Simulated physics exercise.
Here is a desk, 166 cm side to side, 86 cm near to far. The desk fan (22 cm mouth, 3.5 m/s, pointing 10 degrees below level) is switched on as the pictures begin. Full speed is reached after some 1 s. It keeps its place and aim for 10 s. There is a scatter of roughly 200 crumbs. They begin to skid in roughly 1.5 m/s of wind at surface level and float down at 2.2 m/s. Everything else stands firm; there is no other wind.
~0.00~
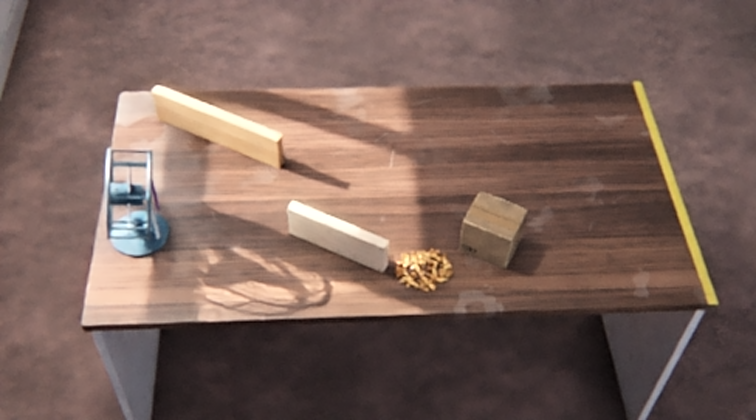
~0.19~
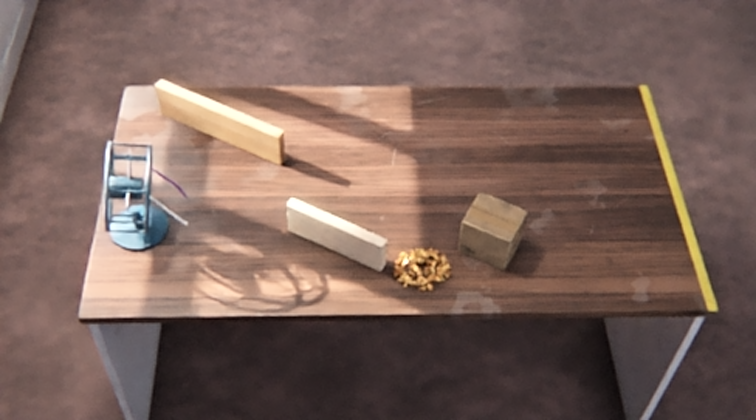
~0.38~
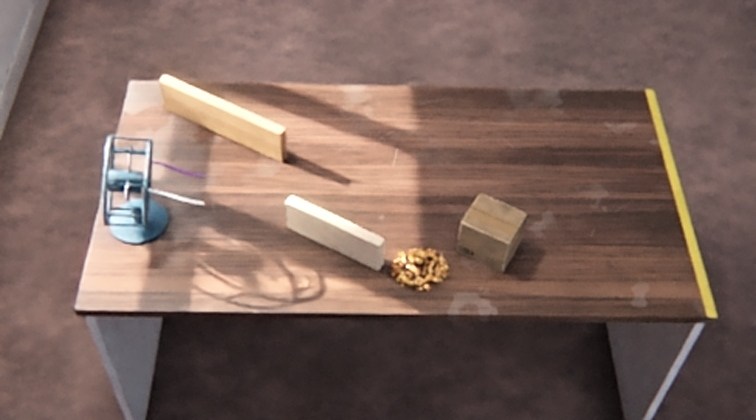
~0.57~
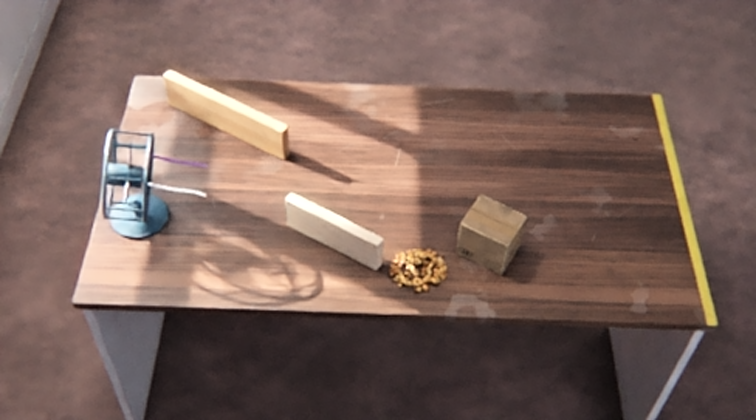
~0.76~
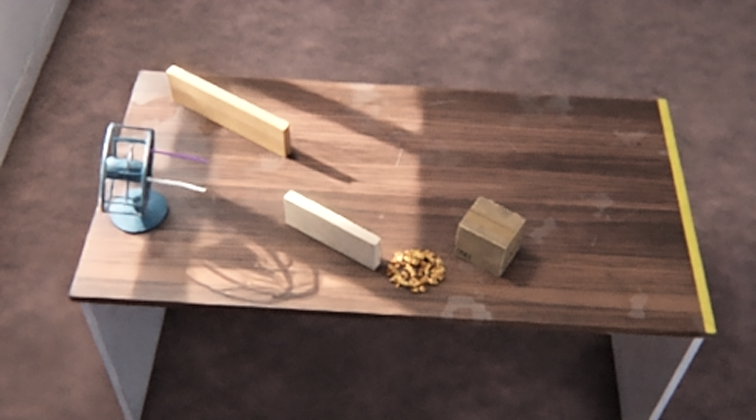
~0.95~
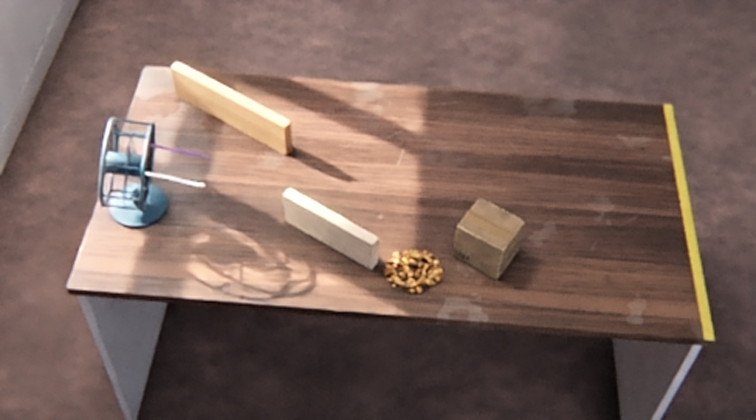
At first, a blue desk fan stands at the left of a wooden desk with two boards, a box and a pile of golden crumbs, its ribbons hanging close. The ribbons then lift and stream out to the right, while the view turns slightly and the crumbs stay in place.
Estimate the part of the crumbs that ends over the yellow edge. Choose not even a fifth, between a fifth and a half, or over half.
The share over the yellow edge is under a fifth.
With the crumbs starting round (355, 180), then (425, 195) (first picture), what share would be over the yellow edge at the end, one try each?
In that order: 40 %, 100 %.
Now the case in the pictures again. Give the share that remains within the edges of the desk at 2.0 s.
About 70 %.
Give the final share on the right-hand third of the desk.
Some 0 per cent.
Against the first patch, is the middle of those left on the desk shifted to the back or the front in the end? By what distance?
Towards the front, some 5 cm.
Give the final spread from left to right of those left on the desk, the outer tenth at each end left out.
About 10 cm.
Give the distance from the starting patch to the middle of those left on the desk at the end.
Roughly 5 cm.
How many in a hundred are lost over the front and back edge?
About 60 % front, 0 % back.
After 2.0 s, 78 % are on the move or not yet settled, 0 % are over the yellow edge; the middle of those still in play is near (410, 277).
After 3.2 s, 63 % are on the move or not yet settled, 0 % are over the yellow edge; the middle of those still in play is near (407, 283).
After 5.5 s, 44 % are on the move or not yet settled, 0 % are over the yellow edge; the middle of those still in play is near (404, 285).
After 10.0 s, at the end, 0 % are over the yellow edge; the middle of those still in play is near (403, 287).
